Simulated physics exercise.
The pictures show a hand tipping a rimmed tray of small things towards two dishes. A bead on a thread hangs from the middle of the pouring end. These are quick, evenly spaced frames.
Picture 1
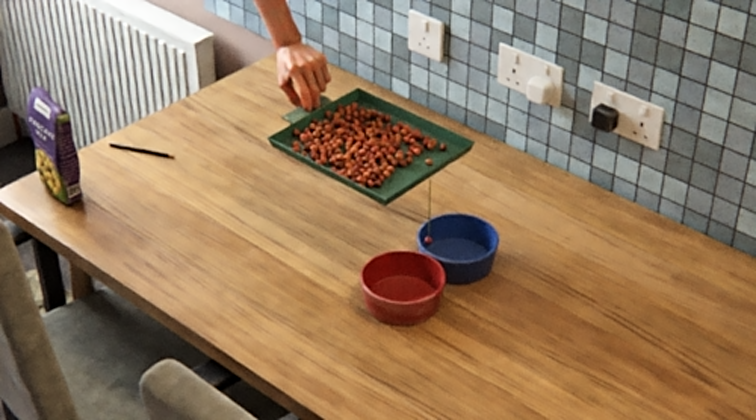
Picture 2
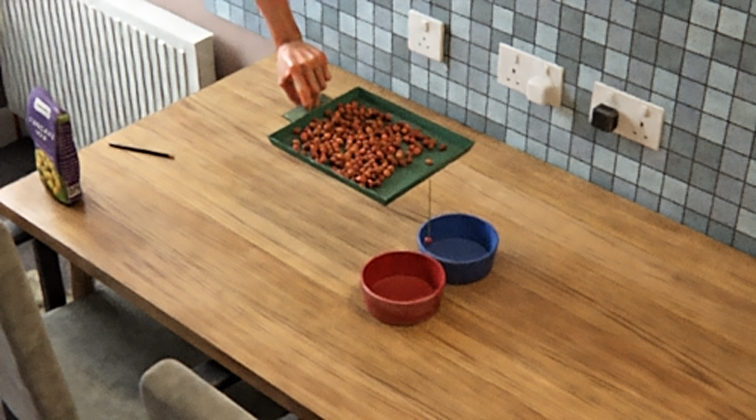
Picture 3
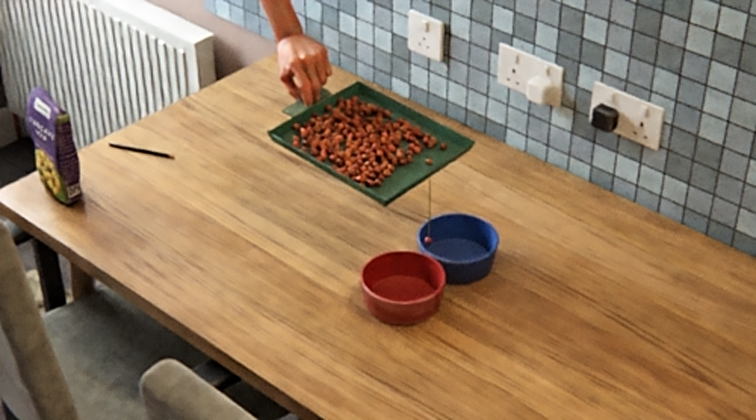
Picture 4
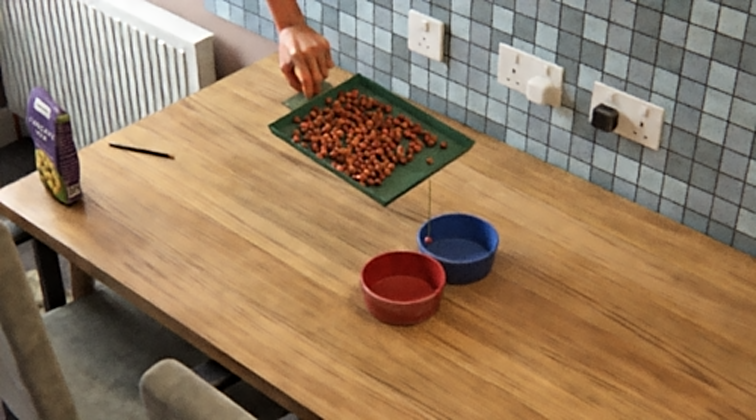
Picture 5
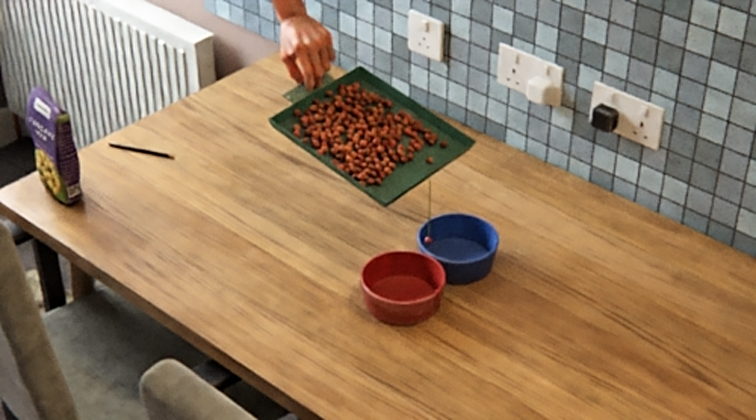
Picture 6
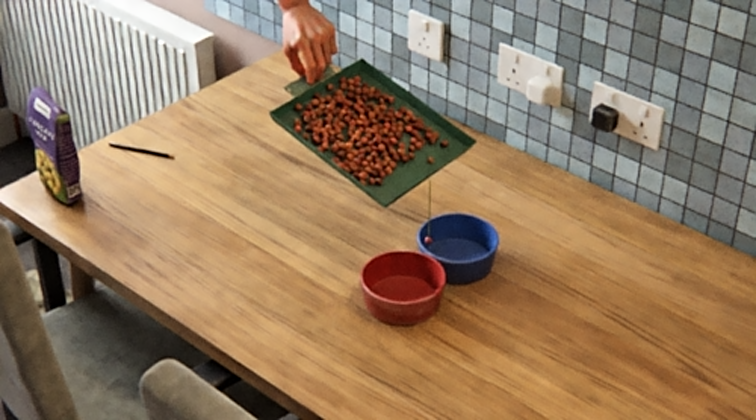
In this clip, a hand holds a green rimmed tray of small reddish-brown pieces above a wooden table, near a red dish and a blue dish, then gradually raises the handle end, slanting the tray towards the dishes.
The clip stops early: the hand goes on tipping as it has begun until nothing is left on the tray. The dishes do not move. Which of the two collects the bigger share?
It favours the left dish.
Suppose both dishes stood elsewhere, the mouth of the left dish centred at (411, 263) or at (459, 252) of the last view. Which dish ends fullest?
In turn: The left dish; the dish on the left.
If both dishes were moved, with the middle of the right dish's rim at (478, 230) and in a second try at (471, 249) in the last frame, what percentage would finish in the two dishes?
The first gives 60 %, the second 90 %.
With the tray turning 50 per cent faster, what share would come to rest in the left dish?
Near 60 %.
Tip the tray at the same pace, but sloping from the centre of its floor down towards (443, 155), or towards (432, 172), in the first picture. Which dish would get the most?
One: Right. Two: The right-hand dish.
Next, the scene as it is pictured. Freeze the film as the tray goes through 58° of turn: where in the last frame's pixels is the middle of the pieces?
Around (409, 154).
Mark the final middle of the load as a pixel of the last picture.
Near (421, 299).
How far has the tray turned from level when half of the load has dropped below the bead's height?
At about 90°.
Just after the last frame, tray tipped steeply; almost all on the tray; just a few in the left dish; just a few in the air.
A moment on, tray tipped right over; about a tenth on the tray; roughly a third in the left dish; about a tenth in the right dish; roughly a quarter outside both; roughly a quarter in the air.
Further on, tray tipped past a quarter turn; roughly half in the left dish; about a tenth in the right dish; roughly a third outside both.
When it is over, tray tipped past a quarter turn; roughly half in the left dish; about a tenth in the right dish; roughly a third outside both.
